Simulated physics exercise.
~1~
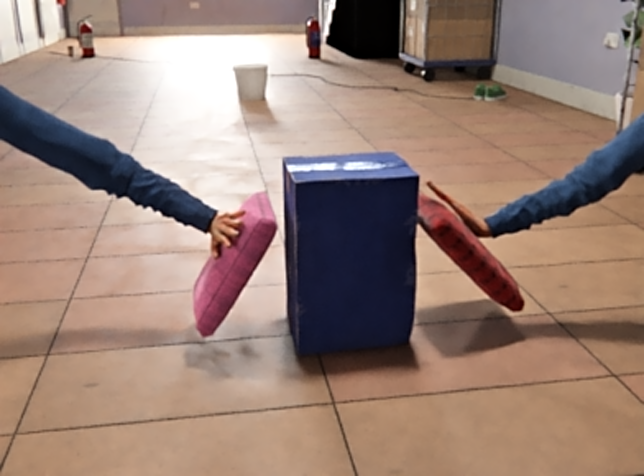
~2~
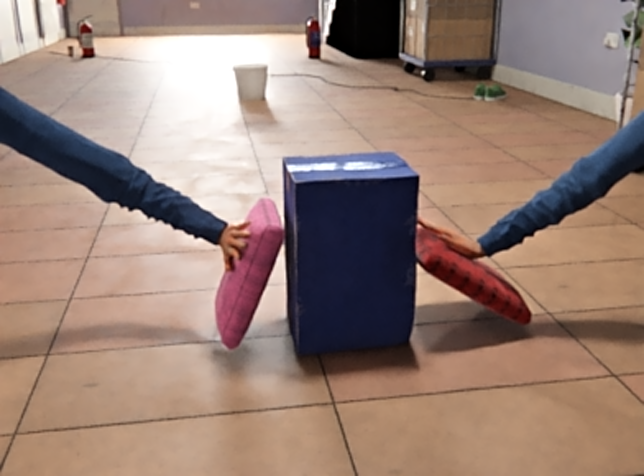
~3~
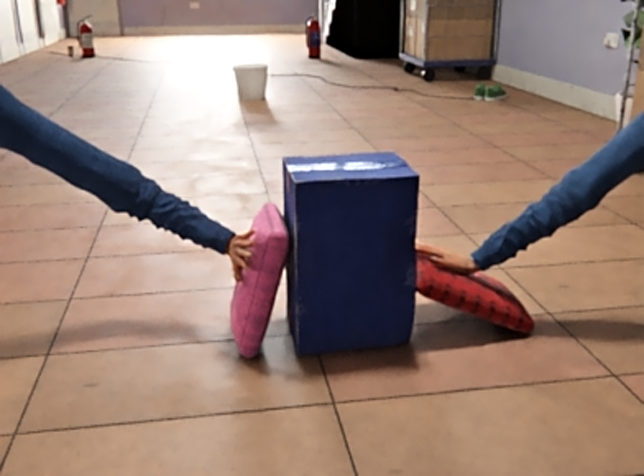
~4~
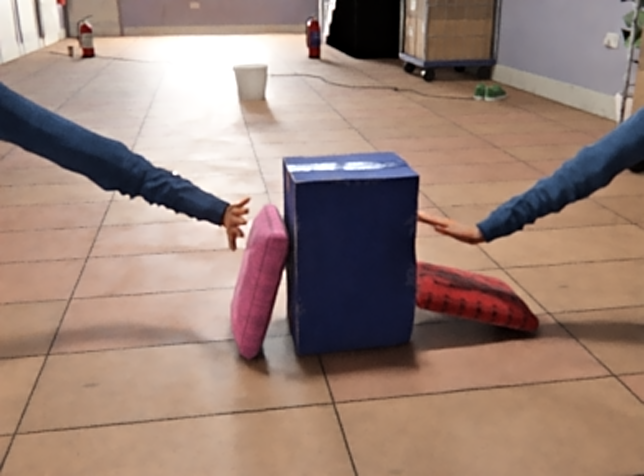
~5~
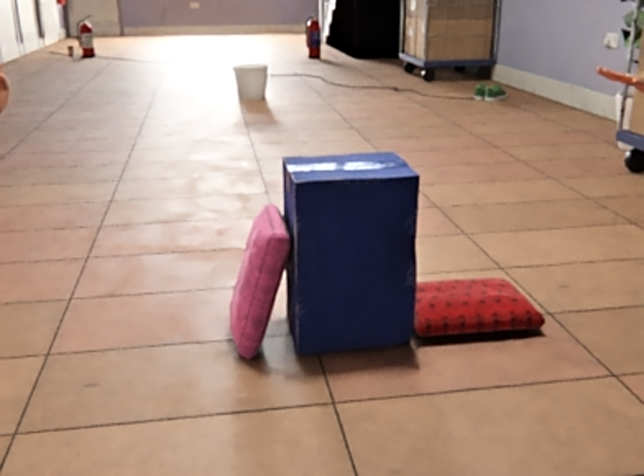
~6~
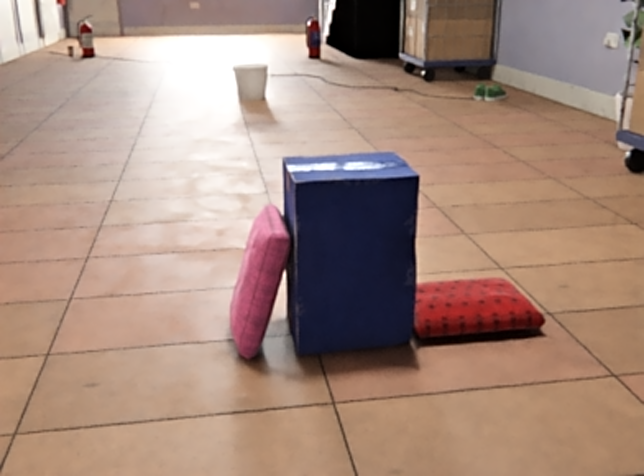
Two hands release cushions against a blue box; the pink stays leaning, the red slides flat.
